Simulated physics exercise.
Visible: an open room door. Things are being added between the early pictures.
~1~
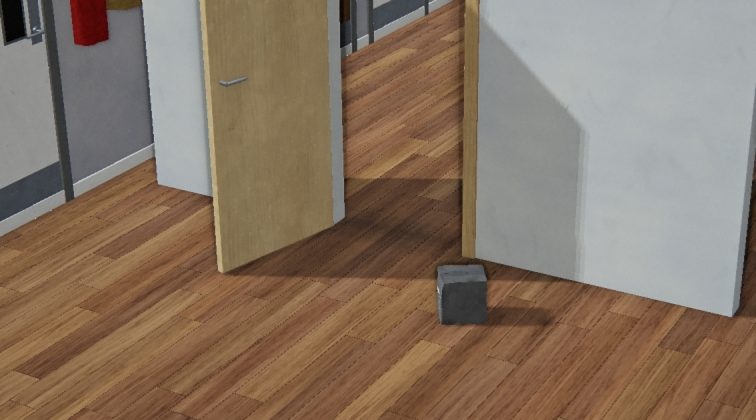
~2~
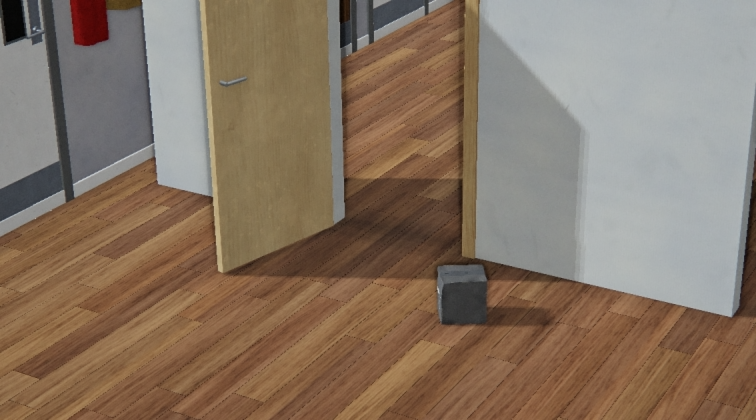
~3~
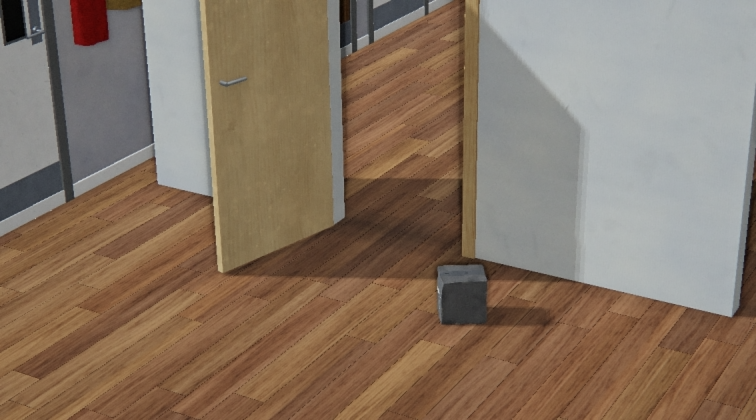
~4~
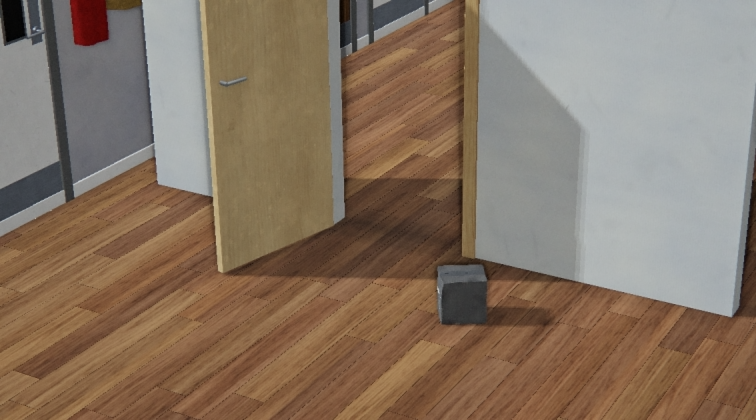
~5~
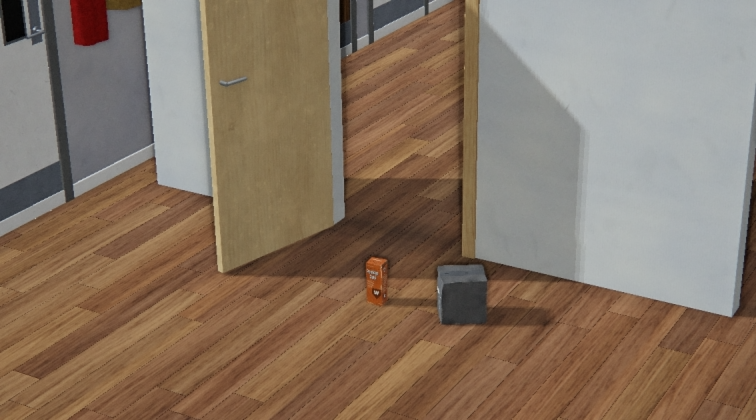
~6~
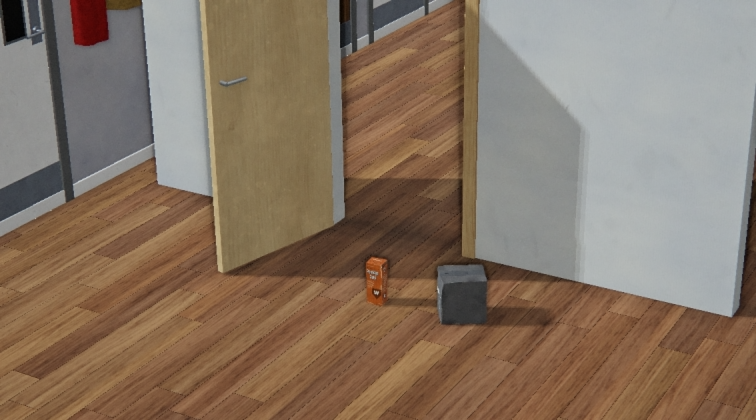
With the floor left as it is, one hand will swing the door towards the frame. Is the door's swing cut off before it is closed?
No.
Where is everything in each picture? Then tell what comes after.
The first frame shows door wide open and still; grey parcel (462, 295).
The second frame shows door wide open and still; grey parcel (462, 295).
The third frame shows door wide open and still; grey parcel (462, 295).
The fourth frame shows door wide open and still; grey parcel (462, 295).
The fifth frame shows door wide open and still; grey parcel (462, 295).
The sixth frame shows door wide open and still; orange carton (377, 282); grey parcel (462, 295).
Then, 1.10 s past the last view, door 73° open.
Then, 2.00 s past the last view, door 34° open.
Finally, door 0° open; both still in place. Final places as the last picture's camera would see them, orange carton near (377, 282).
